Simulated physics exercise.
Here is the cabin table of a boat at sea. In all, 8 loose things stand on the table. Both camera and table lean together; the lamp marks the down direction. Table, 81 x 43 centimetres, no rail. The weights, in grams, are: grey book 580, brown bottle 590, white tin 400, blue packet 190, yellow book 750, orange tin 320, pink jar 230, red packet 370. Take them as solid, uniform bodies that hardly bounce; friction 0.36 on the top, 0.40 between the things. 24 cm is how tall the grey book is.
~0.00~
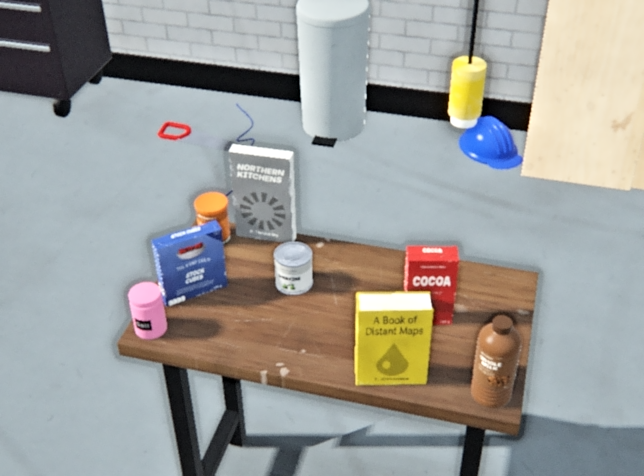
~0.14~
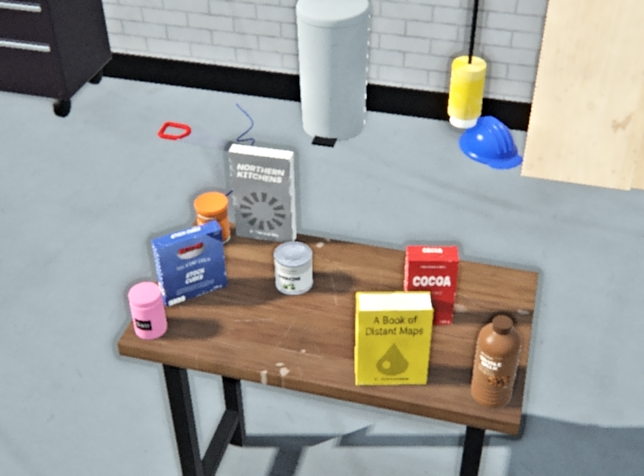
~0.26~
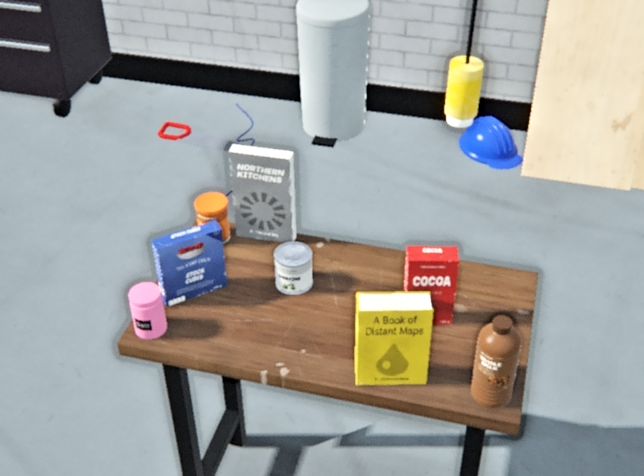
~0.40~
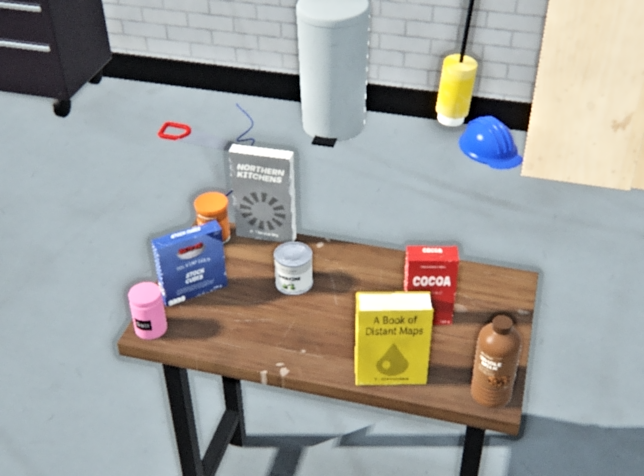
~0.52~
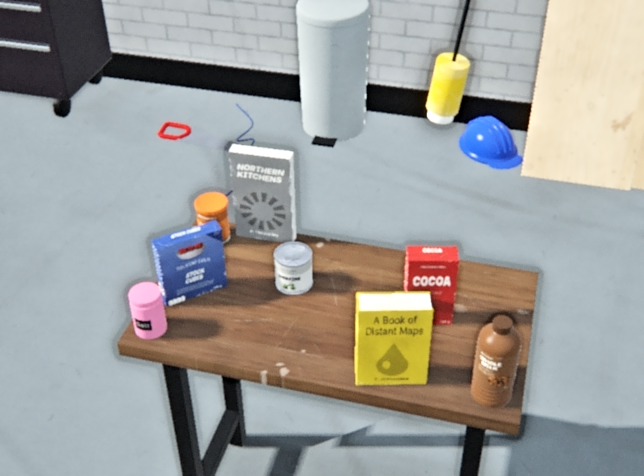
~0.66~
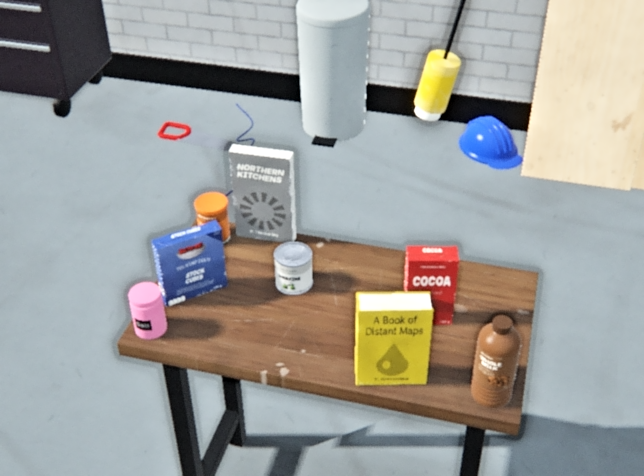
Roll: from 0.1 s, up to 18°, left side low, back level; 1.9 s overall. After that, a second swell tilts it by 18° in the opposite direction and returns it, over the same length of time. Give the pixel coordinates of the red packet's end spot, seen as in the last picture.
Its end spot is about (430, 286).
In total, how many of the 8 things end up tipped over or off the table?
That comes to 0.
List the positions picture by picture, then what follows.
The first frame shows boat level; red packet (430, 286); grey book (264, 196).
The second frame shows boat level; white tin (294, 268); blue packet (191, 264).
The third frame shows floor tilted 1°, left side down; yellow book (392, 340); orange tin (213, 220).
The fourth frame shows floor tilted 4°, left side down; pink jar (148, 311); grey book (264, 196).
The fifth frame shows floor tilted 7°, left side down; brown bottle (497, 359); white tin (294, 268).
The sixth frame shows floor tilted 11°, left side down; red packet (430, 286); blue packet (191, 264).
After 1.26 s, floor tilted 16°, left side down.
After 2.16 s, floor tilted 1°, right side down.
After 3.06 s, floor tilted 17°, right side down.
After 3.86 s, boat level.
In the end (4.4 s), all 8 under 5 cm from the start. In the last view, red packet near (430, 286).
